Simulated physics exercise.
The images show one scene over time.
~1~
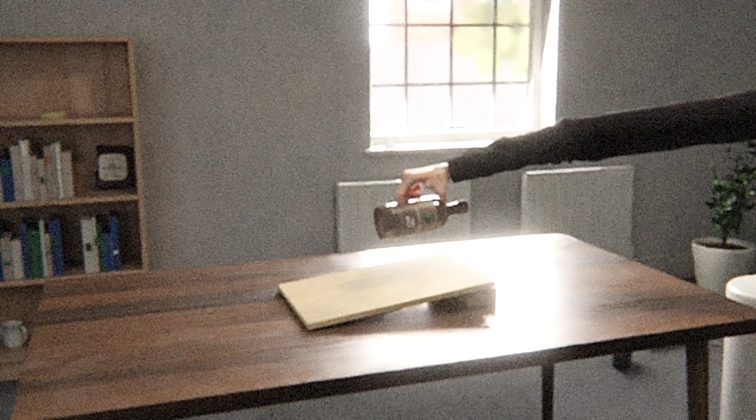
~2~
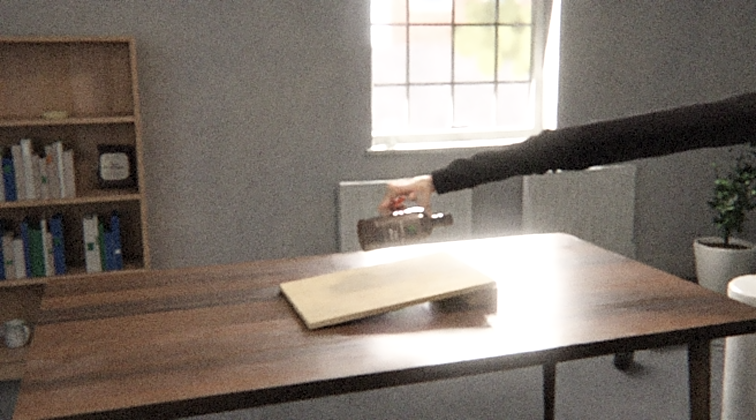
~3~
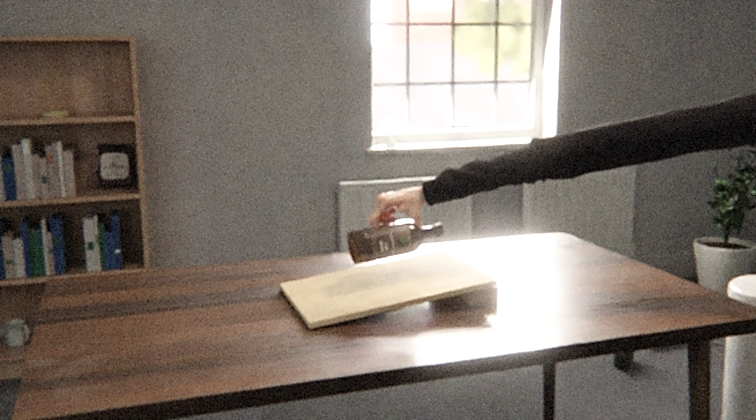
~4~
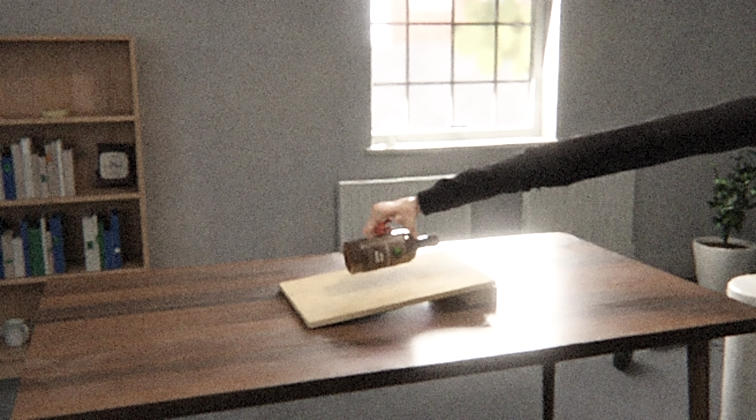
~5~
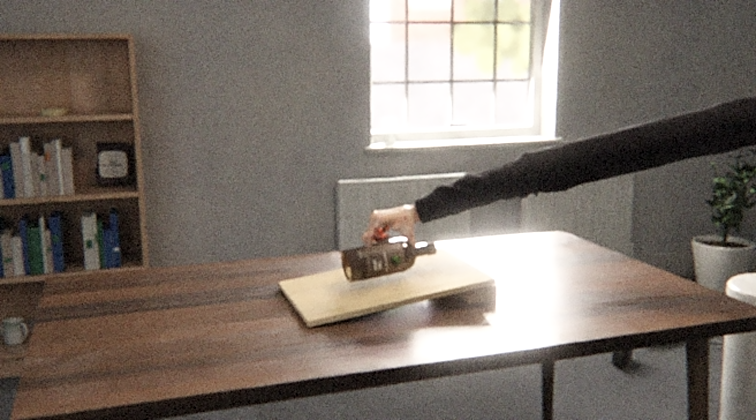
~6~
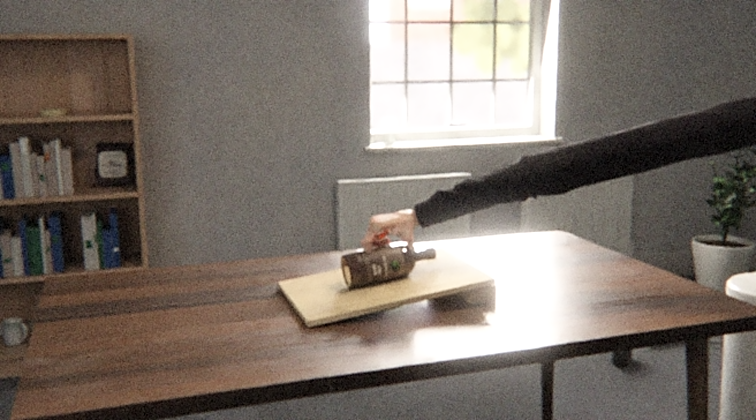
A brown bottle held on its side by a hand in a dark sleeve moves a short way left and down over a wooden table, then settles low against a pale, slightly tilted board, still in the hand.
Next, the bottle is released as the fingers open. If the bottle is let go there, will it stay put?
Yes.
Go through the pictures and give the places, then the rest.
In the first picture, still above its spot; brown bottle (423, 215).
In the second picture, still above its spot; brown bottle (407, 228).
In the third picture, still above its spot; brown bottle (397, 239).
In the fourth picture, still above its spot; brown bottle (393, 249).
In the fifth picture, still above its spot; brown bottle (391, 257).
In the sixth picture, in place under the hand; brown bottle (390, 262).
Then, 0.20 s after the last picture, nothing has stirred.
Then, 0.50 s after the last picture, brown bottle resting near (390, 262).
At rest, it is in place. Seen from the same camera at the end, brown bottle near (390, 262). The brown bottle remains at rest.
